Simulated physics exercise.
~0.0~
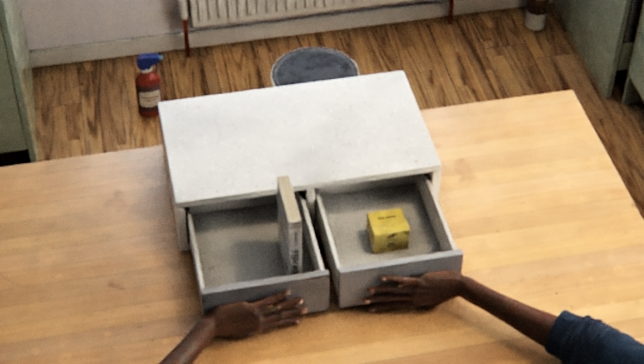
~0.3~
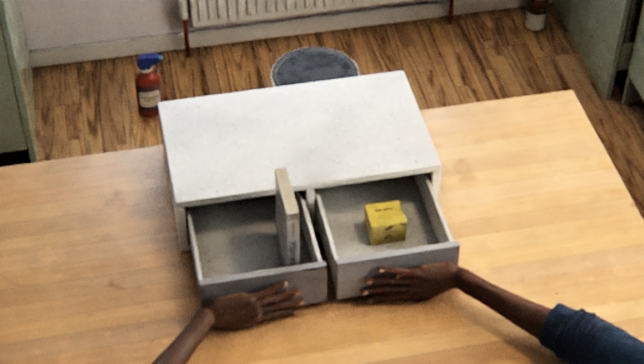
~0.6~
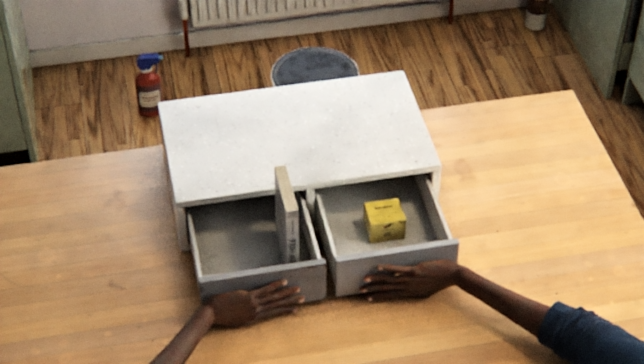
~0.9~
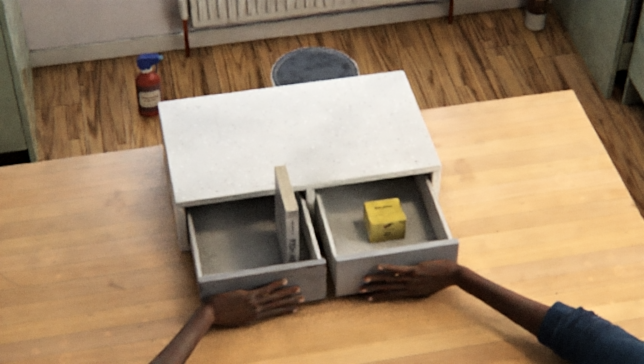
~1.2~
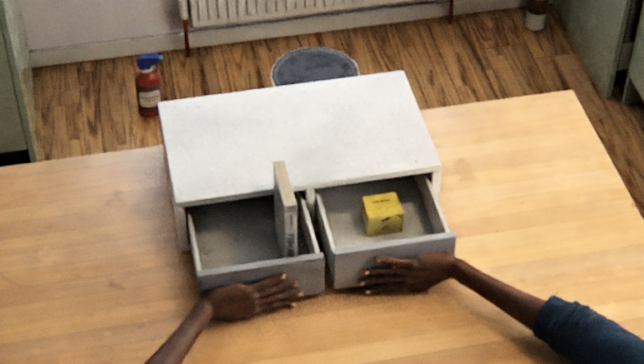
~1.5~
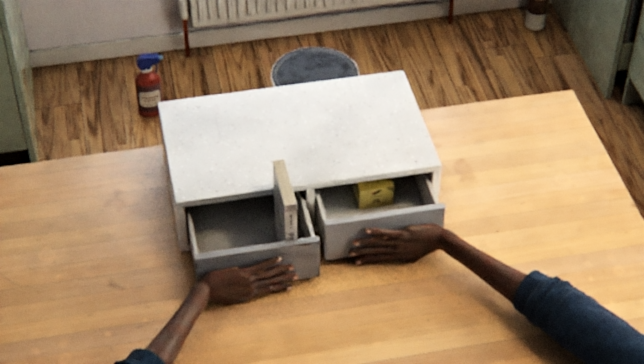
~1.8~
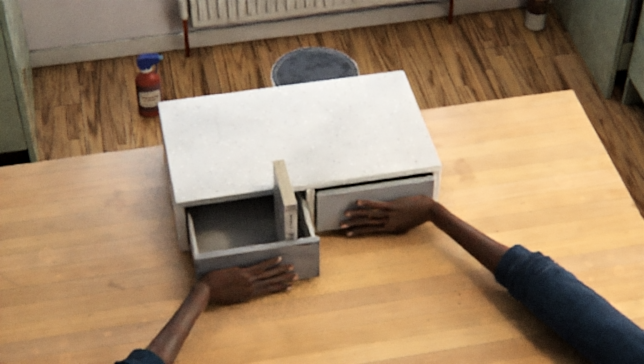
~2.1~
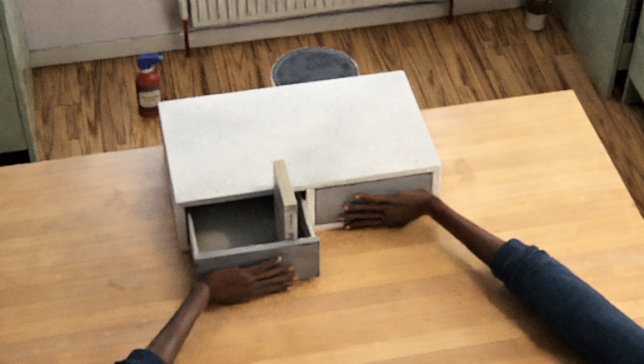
Two open drawers in a small white chest, one holding an upright book and the other a yellow carton, were pushed inward by a pair of hands; the right one closed with the carton inside, while the left stayed partly open.
